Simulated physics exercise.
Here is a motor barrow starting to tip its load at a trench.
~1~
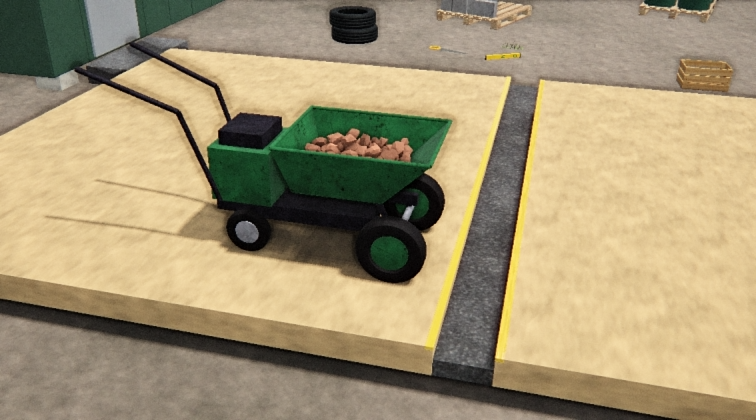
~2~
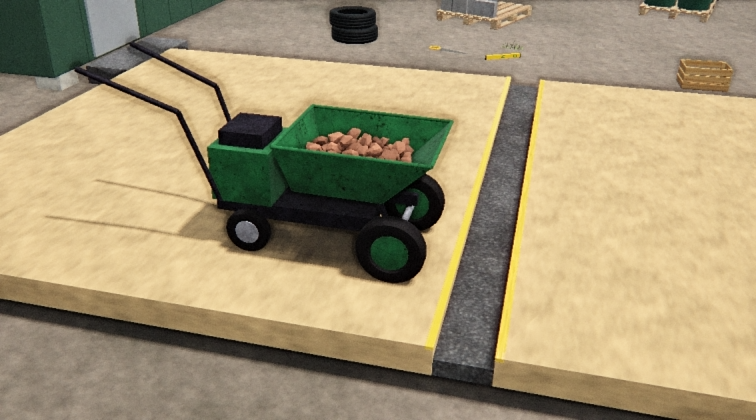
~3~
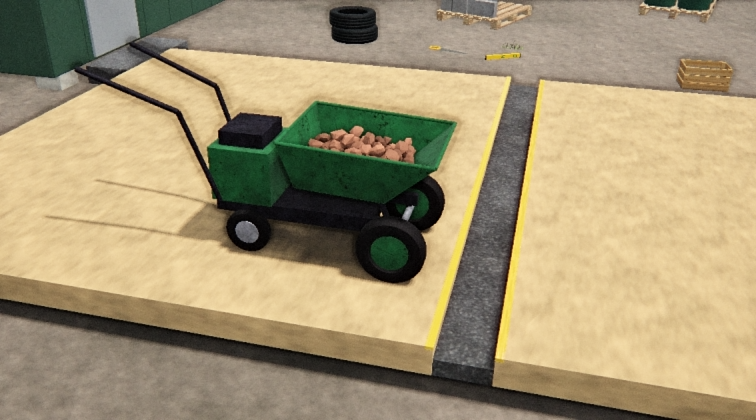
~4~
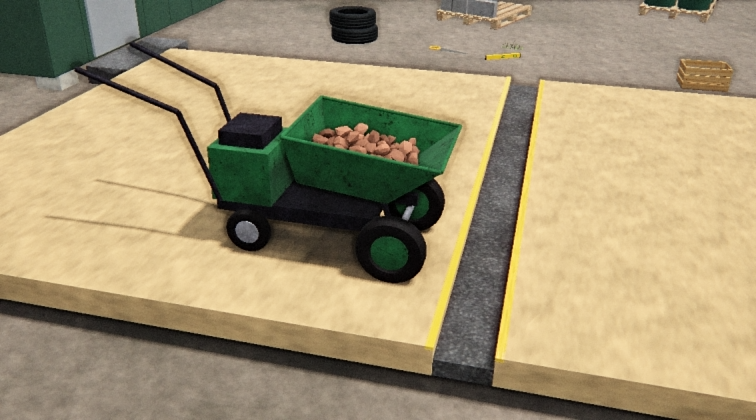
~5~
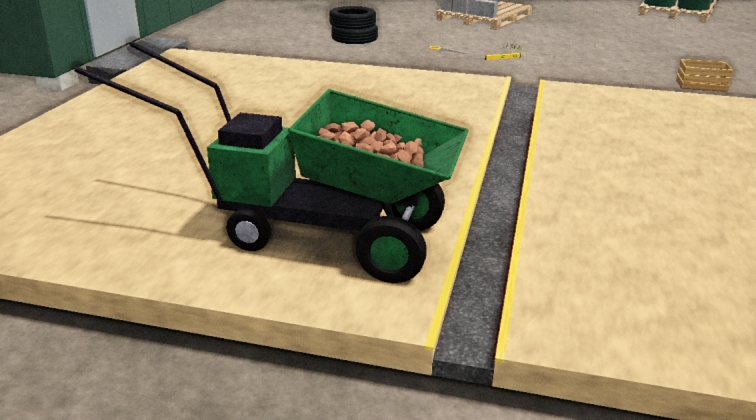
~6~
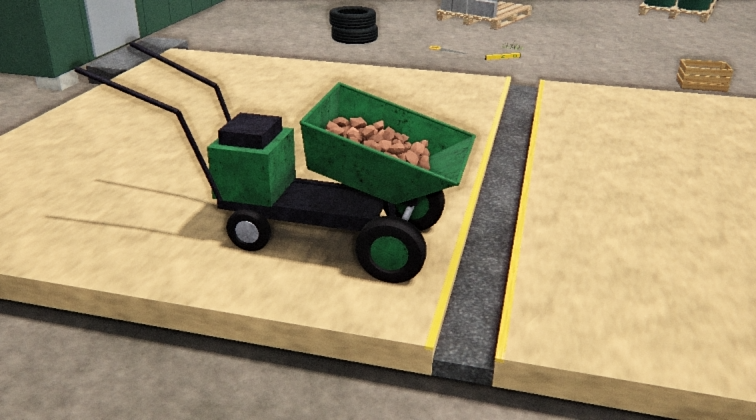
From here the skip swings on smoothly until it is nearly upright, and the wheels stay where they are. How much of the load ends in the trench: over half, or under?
Between the edges lies under half of the load.
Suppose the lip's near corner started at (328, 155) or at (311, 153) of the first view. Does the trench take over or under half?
In turn: Less than half; less than half.
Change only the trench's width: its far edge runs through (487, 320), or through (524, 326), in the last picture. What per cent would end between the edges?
The first gives 0 %, the second 60 %.
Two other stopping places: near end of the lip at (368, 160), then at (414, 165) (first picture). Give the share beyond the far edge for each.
Near 0 % and 40 %.
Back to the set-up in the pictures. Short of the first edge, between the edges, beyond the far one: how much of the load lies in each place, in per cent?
In per cent, short 0, between 35 and beyond 60.
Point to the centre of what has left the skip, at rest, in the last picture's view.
Near (523, 265).
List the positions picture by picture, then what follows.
The first picture shows lip of the skip at (430, 167), level; top of the load at (361, 151), lumps of rubble; first edge of the trench at (439, 312); far edge at (505, 323), the trench over half as wide as the skip, and shallow for its width.
The second picture shows lip of the skip at (431, 168), level; top of the load at (362, 151).
The third picture shows lip of the skip at (435, 170), tipped barely; top of the load at (349, 155).
The fourth picture shows lip of the skip at (441, 173), tipped a little; top of the load at (353, 152).
The fifth picture shows lip of the skip at (449, 178), tipped a little; top of the load at (346, 146).
The sixth picture shows lip of the skip at (457, 184), tipped clearly; top of the load at (354, 142); first edge of the trench at (439, 312); far edge at (505, 323).
Soon, skip tipped steeply; all in the skip.
A while on, skip tipped steeply; nearly all in the skip; a stray few in or heaped over the trench; a small part beyond it.
Towards the end, skip tipped right over; about a quarter in the skip; about a quarter in or heaped over the trench; about two thirds beyond it.
Finally, skip tipped right over; a small part in the skip; about a third in or heaped over the trench; about two thirds beyond it.
